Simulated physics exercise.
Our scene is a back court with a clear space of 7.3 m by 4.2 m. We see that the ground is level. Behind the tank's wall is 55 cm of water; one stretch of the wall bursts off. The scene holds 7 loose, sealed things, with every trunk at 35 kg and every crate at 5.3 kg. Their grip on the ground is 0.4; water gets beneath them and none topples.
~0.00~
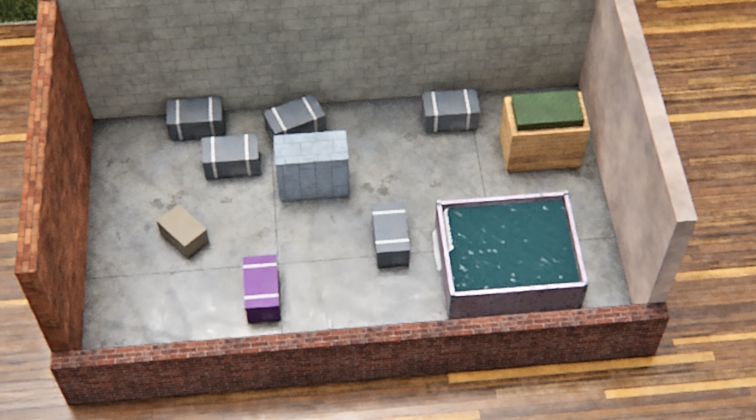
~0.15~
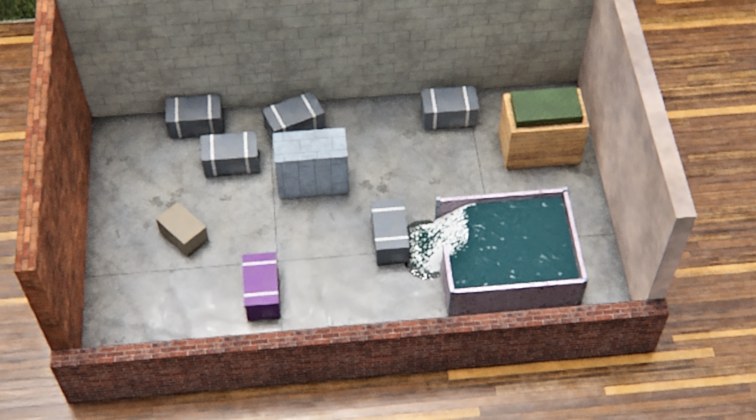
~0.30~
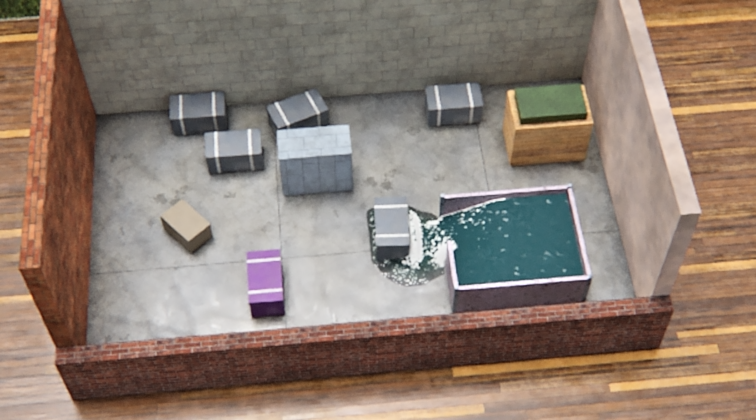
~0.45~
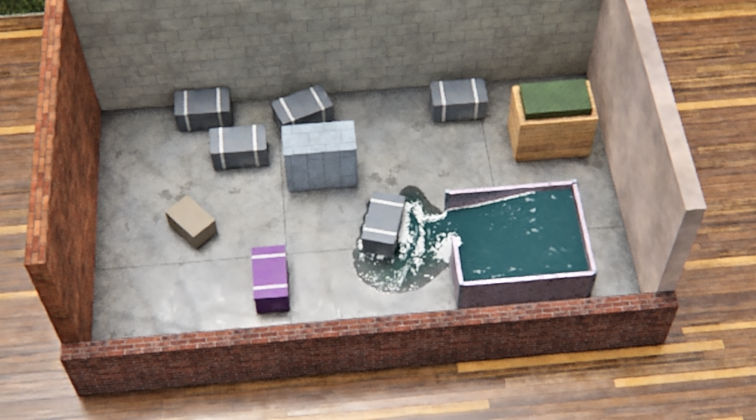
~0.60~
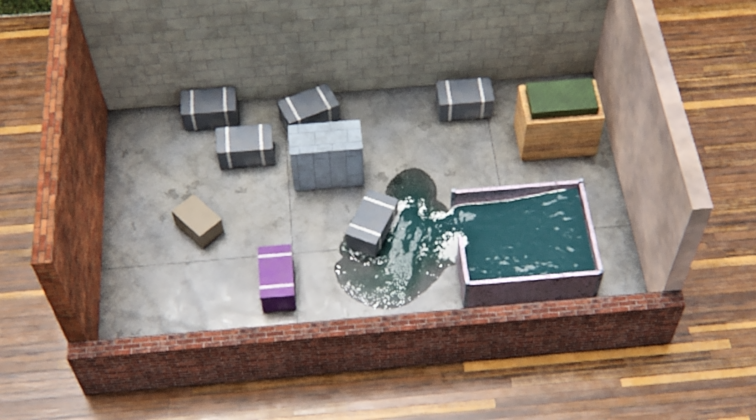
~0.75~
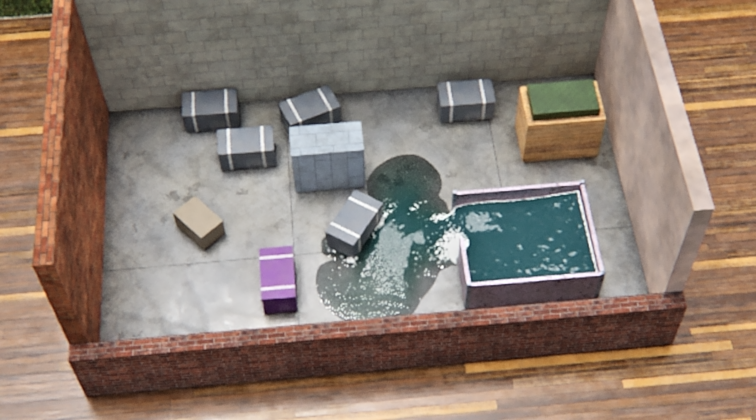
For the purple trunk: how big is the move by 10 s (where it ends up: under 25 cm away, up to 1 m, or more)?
Distance: Long.
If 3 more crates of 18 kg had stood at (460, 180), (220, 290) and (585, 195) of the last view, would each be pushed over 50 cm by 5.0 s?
Within it, beyond it, within it.
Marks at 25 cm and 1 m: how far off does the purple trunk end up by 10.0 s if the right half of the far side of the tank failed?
Had it gone that way, the purple trunk would sit tight.
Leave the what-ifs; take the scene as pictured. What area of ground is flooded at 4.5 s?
Near 22 m2 in all.
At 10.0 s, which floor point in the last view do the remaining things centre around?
Mean position approx. (253, 162).
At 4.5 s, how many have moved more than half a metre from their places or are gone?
Tally at that time: 3.
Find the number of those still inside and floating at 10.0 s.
At that instant the tally stands at 1.
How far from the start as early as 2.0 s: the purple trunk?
Displacement by then near 50 cm.
After 2.0 s the purple trunk is near (238, 280), 0.5 m from its start, aground; 0 afloat.
After 4.5 s the purple trunk is near (151, 299), 1.7 m from its start, afloat; 2 afloat.
After 7.0 s the purple trunk is near (160, 271), 1.6 m from its start, aground; 1 afloat.
After 10.0 s the purple trunk is near (160, 271), 1.6 m from its start, aground; 1 afloat.
